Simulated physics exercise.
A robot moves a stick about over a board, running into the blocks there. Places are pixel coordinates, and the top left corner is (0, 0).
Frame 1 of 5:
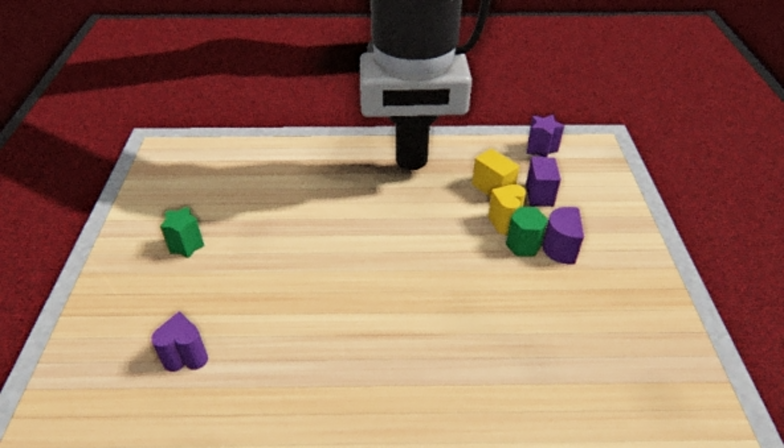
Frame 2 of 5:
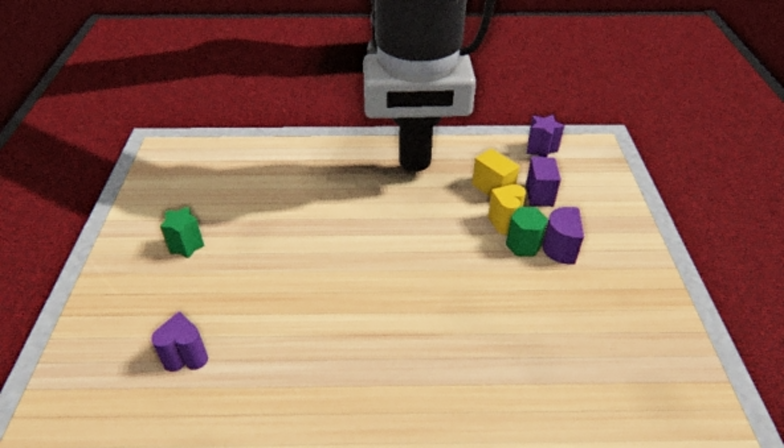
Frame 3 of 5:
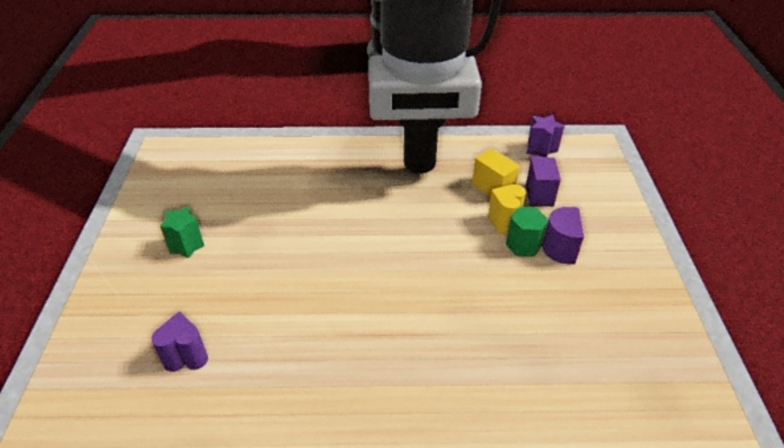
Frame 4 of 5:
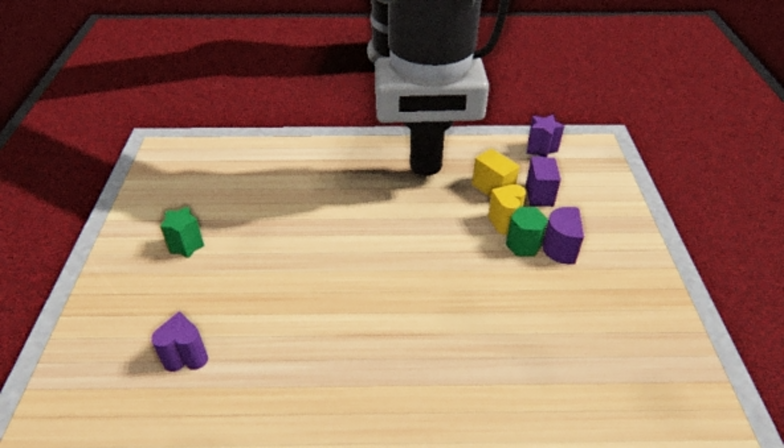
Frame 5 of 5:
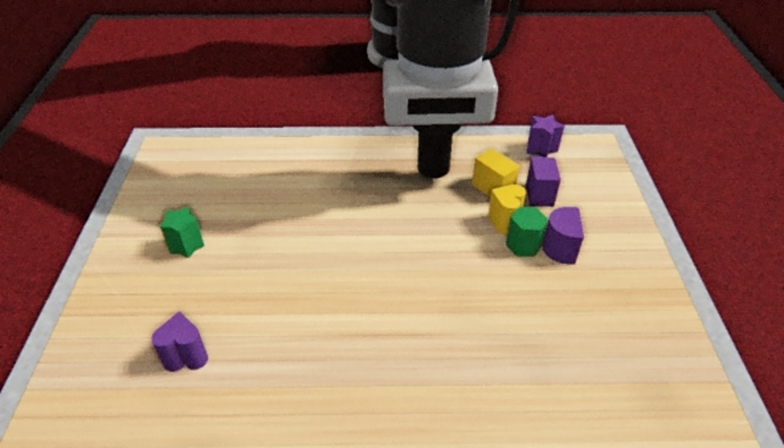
We see a robot's dark stick move slightly to the right near the far edge of a wooden board, drawing closer to a cluster of yellow, green and purple blocks, while every block on the board stays still.
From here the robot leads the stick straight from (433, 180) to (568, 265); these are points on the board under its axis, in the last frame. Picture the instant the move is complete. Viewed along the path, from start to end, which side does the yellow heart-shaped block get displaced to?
It moves left.
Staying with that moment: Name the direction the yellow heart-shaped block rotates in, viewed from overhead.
From overhead, anticlockwise.
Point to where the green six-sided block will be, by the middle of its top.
Its top face will be centred at roughly (570, 264).
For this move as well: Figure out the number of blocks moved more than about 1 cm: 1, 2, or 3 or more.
Expect three or more.
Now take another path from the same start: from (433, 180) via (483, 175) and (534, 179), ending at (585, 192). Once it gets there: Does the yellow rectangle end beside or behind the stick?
I'd say yes.
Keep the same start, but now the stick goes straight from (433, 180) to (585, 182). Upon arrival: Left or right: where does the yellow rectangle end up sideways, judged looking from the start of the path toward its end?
Right-hand side.
On the path given first. One third of the way, stick at (476, 195); nothing pushed yet.
Two thirds of the way, stick at (523, 223); yellow heart-shaped block at (559, 215), turned 45° anticlockwise; green six-sided block at (550, 236), turned 65° clockwise; purple half-round block at (597, 228), turned 20° anticlockwise.
At the end, stick at (572, 255); yellow rectangle not moved; yellow heart-shaped block at (607, 229), turned 100° anticlockwise; green six-sided block at (570, 264), turned 145° clockwise; purple half-round block at (646, 238), turned 20° clockwise.
